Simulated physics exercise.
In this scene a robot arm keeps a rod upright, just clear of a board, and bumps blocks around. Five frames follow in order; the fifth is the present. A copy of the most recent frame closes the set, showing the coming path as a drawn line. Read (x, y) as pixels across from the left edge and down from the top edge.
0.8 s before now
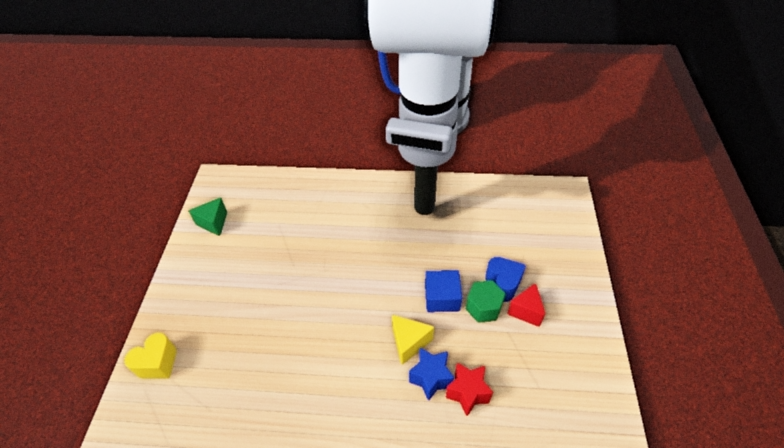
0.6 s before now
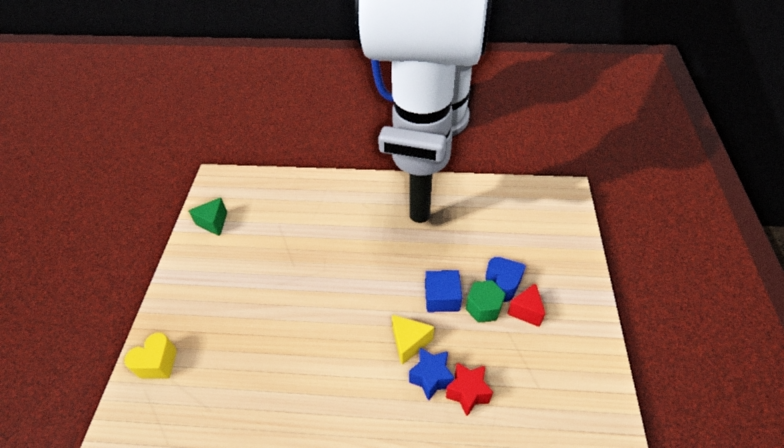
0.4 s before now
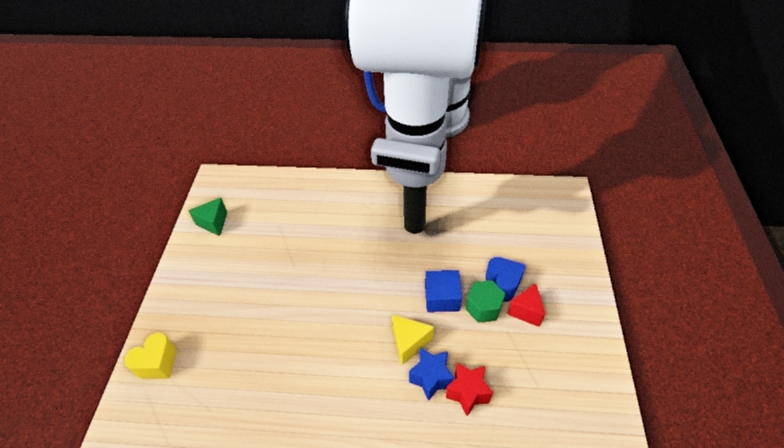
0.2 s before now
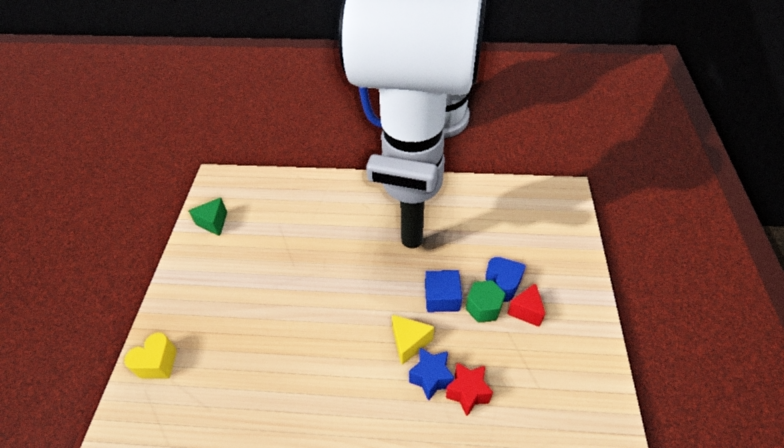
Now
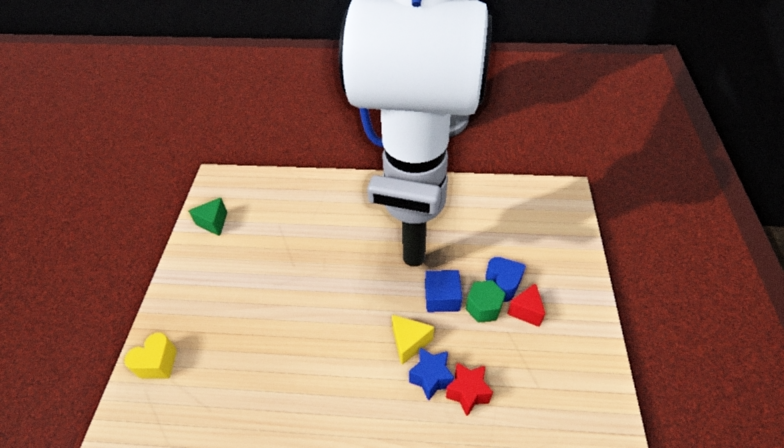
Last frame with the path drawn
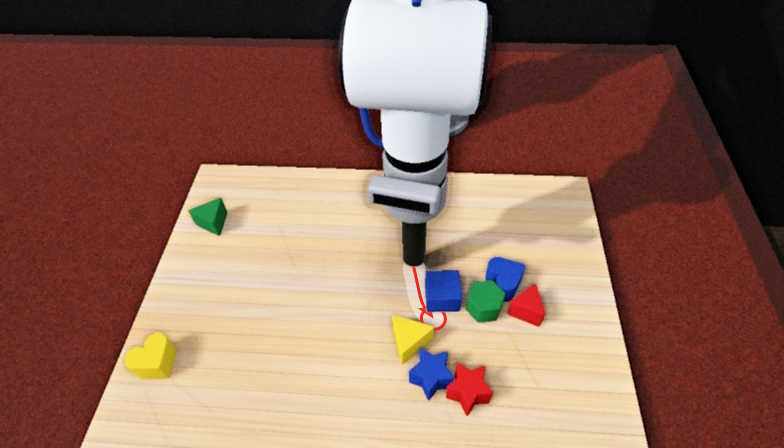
Above a wooden board scattered with colourful blocks, a white robot arm moved its black rod slightly left and then down toward the blue square block, while all the blocks stayed still.
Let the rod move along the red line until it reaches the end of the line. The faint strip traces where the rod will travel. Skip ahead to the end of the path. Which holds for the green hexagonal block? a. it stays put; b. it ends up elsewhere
b
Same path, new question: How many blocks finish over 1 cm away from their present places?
It moves two blocks.
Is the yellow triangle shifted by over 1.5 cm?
The answer is no.
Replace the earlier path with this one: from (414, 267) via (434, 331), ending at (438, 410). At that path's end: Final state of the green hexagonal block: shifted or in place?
The green hexagonal block changes place.
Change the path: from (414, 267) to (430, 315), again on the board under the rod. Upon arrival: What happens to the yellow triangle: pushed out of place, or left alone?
Same place.
The drawn path runs from (414, 267) through (418, 284) and (422, 302) to (433, 318).
On the path given first. Halfway along, rod at (420, 284); blue square block at (452, 296), turned 15° anticlockwise; green hexagonal block at (490, 297), turned 10° anticlockwise.
At the end, rod at (434, 310); yellow triangle not moved; blue square block at (469, 318), turned 30° anticlockwise; green hexagonal block at (499, 303), turned 55° anticlockwise; red triangle at (535, 298).
